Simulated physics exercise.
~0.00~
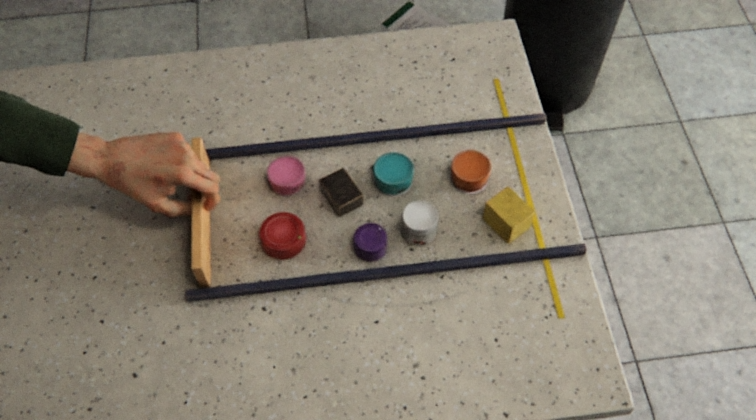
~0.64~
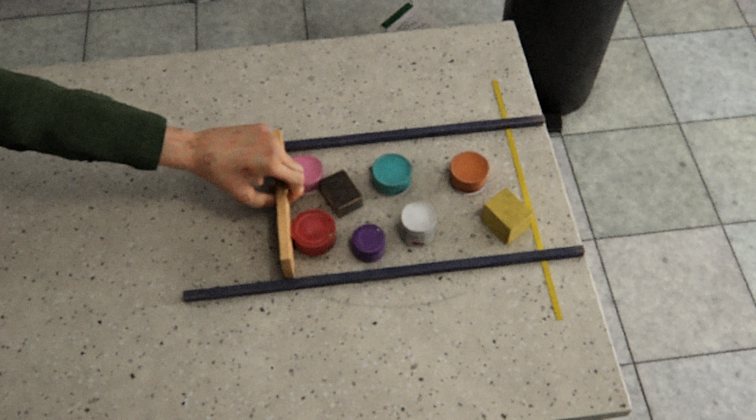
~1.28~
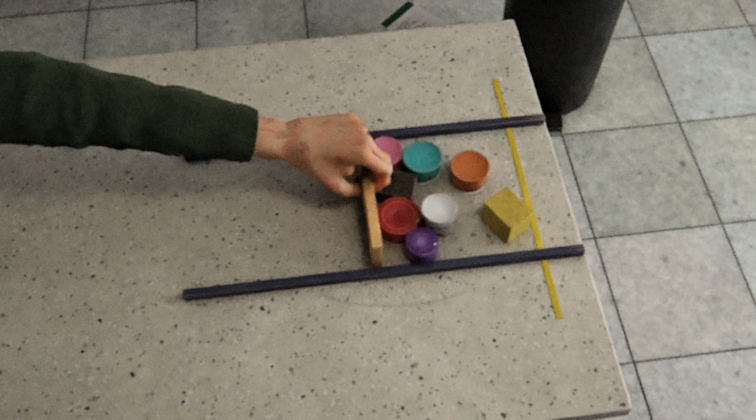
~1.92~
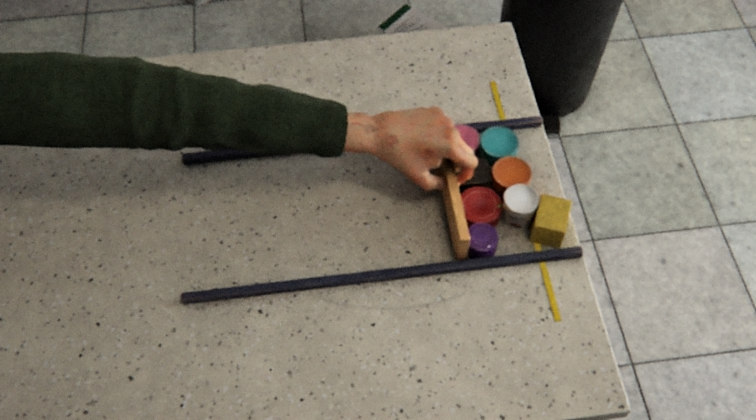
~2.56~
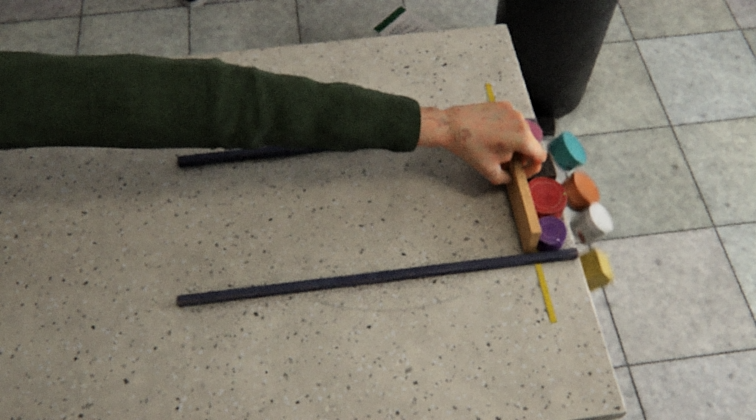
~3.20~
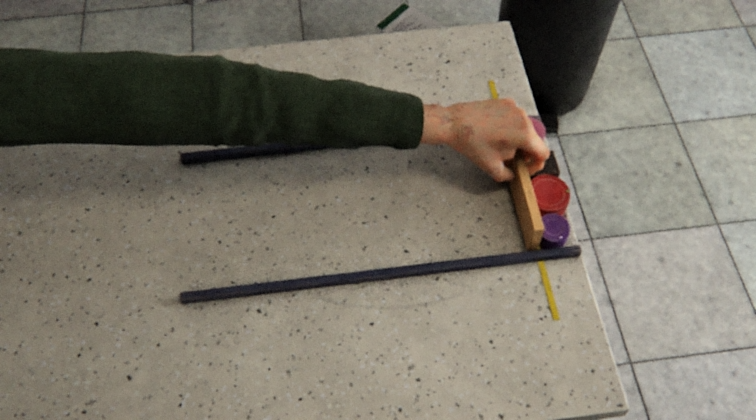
A hand slid a wooden board rightward between two dark rails, gathering scattered colourful pots and blocks and pushing them to the table's edge, where the turquoise, orange, white and yellow ones fell off while the pink, black, red and purple ones stayed.
